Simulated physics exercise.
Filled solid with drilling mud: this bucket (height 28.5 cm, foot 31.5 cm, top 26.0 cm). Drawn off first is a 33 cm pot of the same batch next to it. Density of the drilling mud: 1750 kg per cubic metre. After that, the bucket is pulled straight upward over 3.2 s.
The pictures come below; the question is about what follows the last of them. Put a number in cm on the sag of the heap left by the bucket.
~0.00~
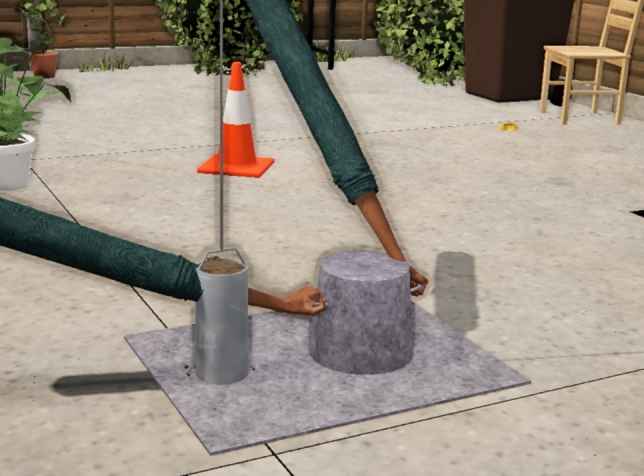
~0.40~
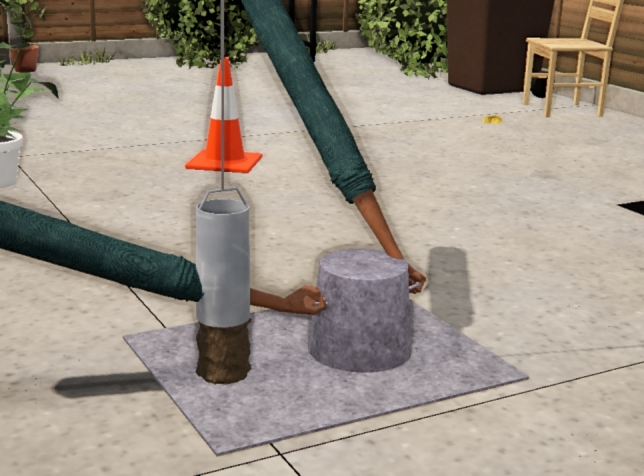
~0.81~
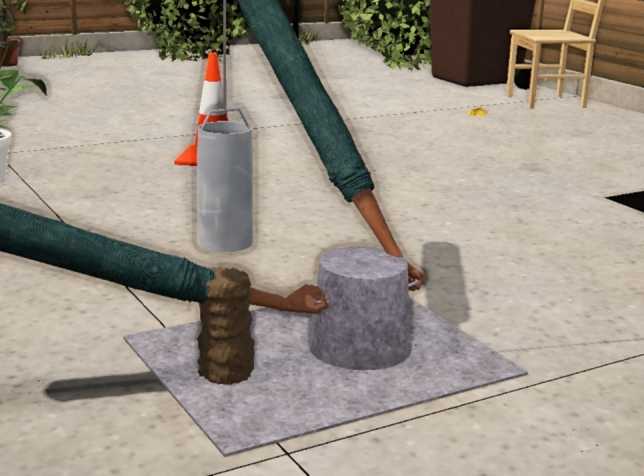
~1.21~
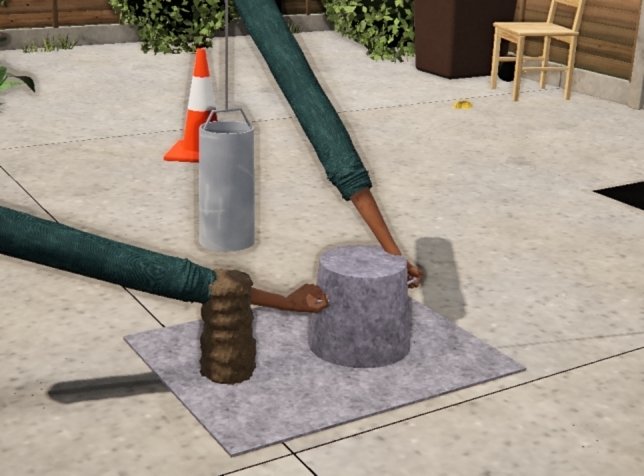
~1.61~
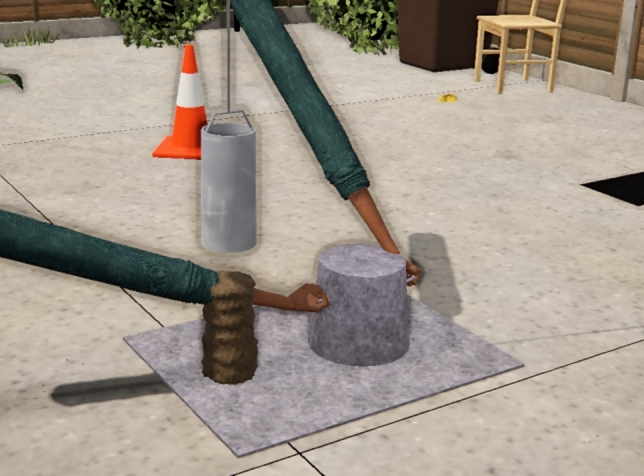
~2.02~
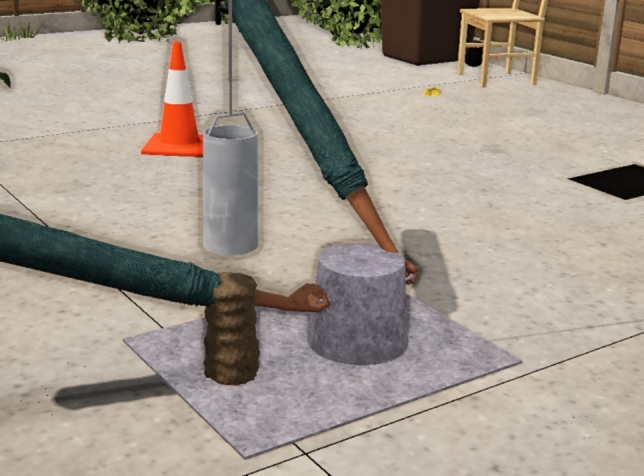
Estimate: Around 0 cm.
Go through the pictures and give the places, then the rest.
The first frame shows middle of the pot's mouth at (222, 267), still down; middle of the bucket's top at (365, 266), not yet moved.
The second frame shows middle of the pot's mouth at (223, 207), raised 18 cm; middle of the bucket's top at (364, 264), not yet moved.
The third frame shows middle of the pot's mouth at (225, 129), raised 41 cm; the heap from the pot 31 cm high and 16 cm wide, top at (226, 276); middle of the bucket's top at (364, 263), not yet moved.
The fourth frame shows middle of the pot's mouth at (227, 128), raised 41 cm; the heap from the pot 31 cm high and 17 cm wide, top at (227, 277); middle of the bucket's top at (363, 261), not yet moved.
The fifth frame shows middle of the pot's mouth at (229, 130), raised 41 cm; the heap from the pot 31 cm high and 17 cm wide, top at (229, 278); middle of the bucket's top at (363, 260), not yet moved.
The sixth frame shows middle of the pot's mouth at (231, 133), raised 41 cm; the heap from the pot 31 cm high and 17 cm wide, top at (231, 280); middle of the bucket's top at (362, 260), not yet moved.
By 2.8 s, the bucket is up 6.4 cm; the drilling mud has come down 0.1 cm to 28 cm and is 32 cm wide.
By 3.6 s, the bucket is up 18 cm; the drilling mud has come down 0.1 cm to 28 cm and is 32 cm wide.
By 4.4 s, the bucket is up 29 cm; the drilling mud has come down 0.1 cm to 28 cm and is 32 cm wide.
By 5.4 s, the bucket is clear; the drilling mud has come down 0.1 cm to 28 cm and is 32 cm wide.
By 5.9 s, at rest, the bucket is clear; the drilling mud has come down 0.1 cm to 28 cm and is 32 cm wide.
